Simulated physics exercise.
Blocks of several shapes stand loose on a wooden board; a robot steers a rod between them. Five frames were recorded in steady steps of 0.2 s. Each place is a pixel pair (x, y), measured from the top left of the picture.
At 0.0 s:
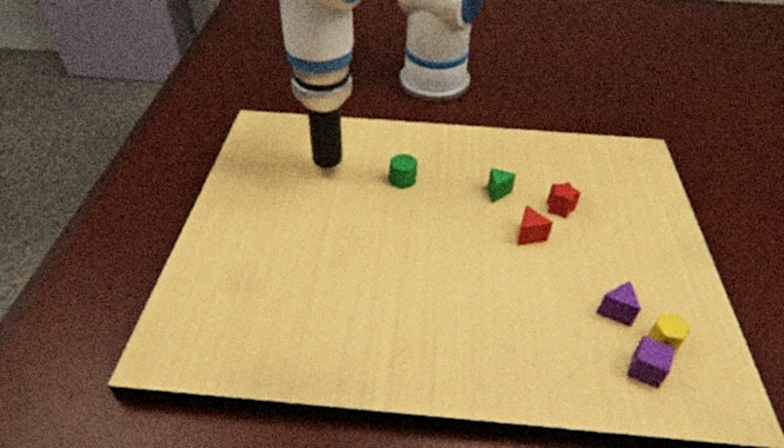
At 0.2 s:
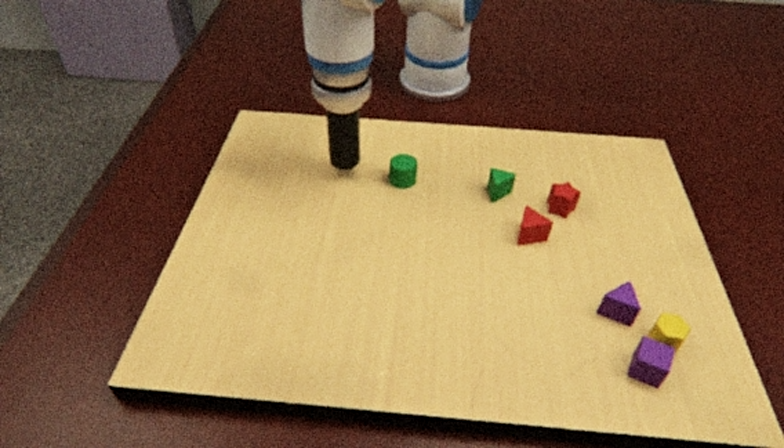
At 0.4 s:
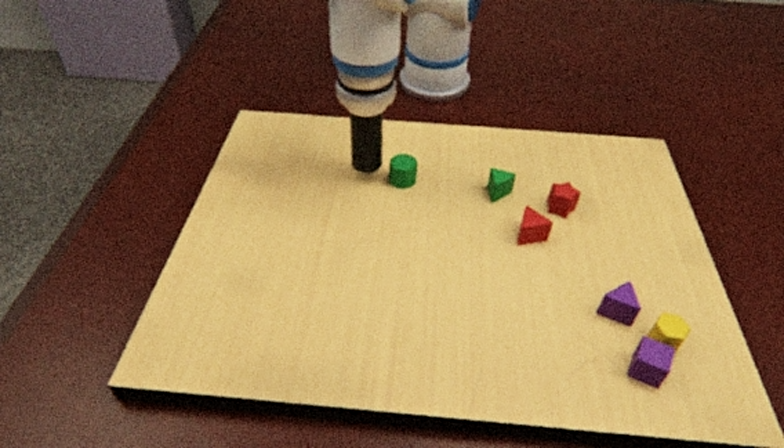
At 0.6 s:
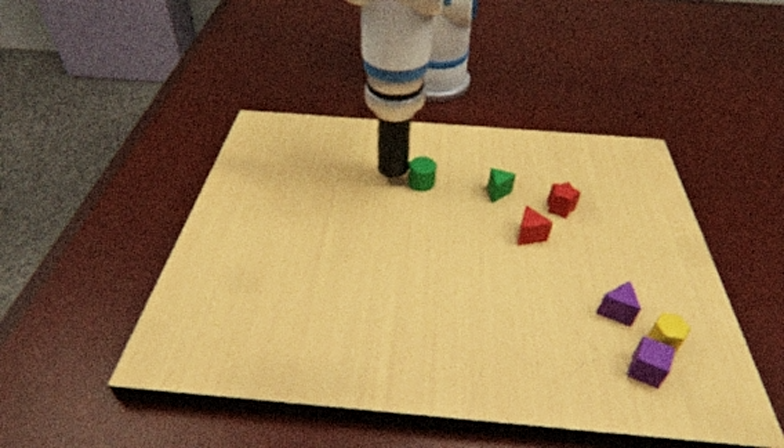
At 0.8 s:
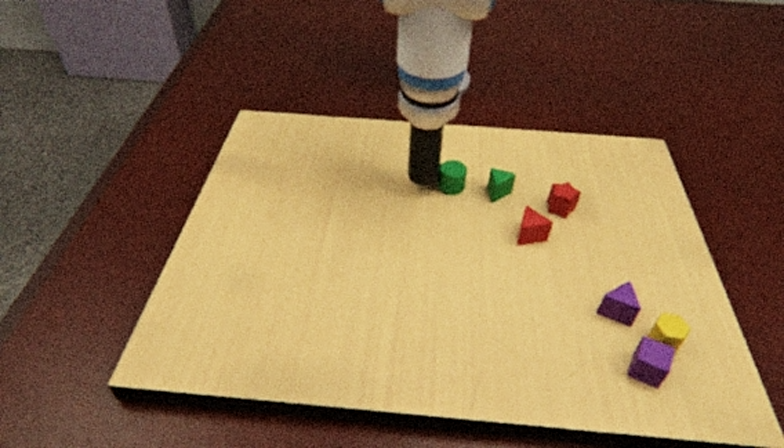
A white robot arm with blue bands holds a dark rod over a pale wooden board on a dark reddish table, seen from above at an angle by a still camera. A green cylinder and green triangular block sit near the top, two red blocks to their right, and two purple blocks and a yellow one at lower right. The rod moves right, meets the cylinder and pushes it toward the green triangular block.
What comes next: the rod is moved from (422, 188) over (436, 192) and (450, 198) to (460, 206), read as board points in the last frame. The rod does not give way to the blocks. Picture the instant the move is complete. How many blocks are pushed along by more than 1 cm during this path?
I expect just one block to be moved by more than 1 cm.
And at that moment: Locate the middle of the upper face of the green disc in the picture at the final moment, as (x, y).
It ends at (478, 170).
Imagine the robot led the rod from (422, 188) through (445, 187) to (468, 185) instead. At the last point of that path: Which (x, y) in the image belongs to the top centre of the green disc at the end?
The green disc ends near (500, 164).
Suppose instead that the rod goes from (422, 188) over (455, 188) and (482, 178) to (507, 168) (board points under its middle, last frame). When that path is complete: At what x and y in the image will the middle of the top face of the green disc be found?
At (539, 157).
What follows on the original path. Halfway along, rod (445, 184); green disc (473, 169).
At the end, rod (462, 195); green disc (478, 170); green triangular block in place.
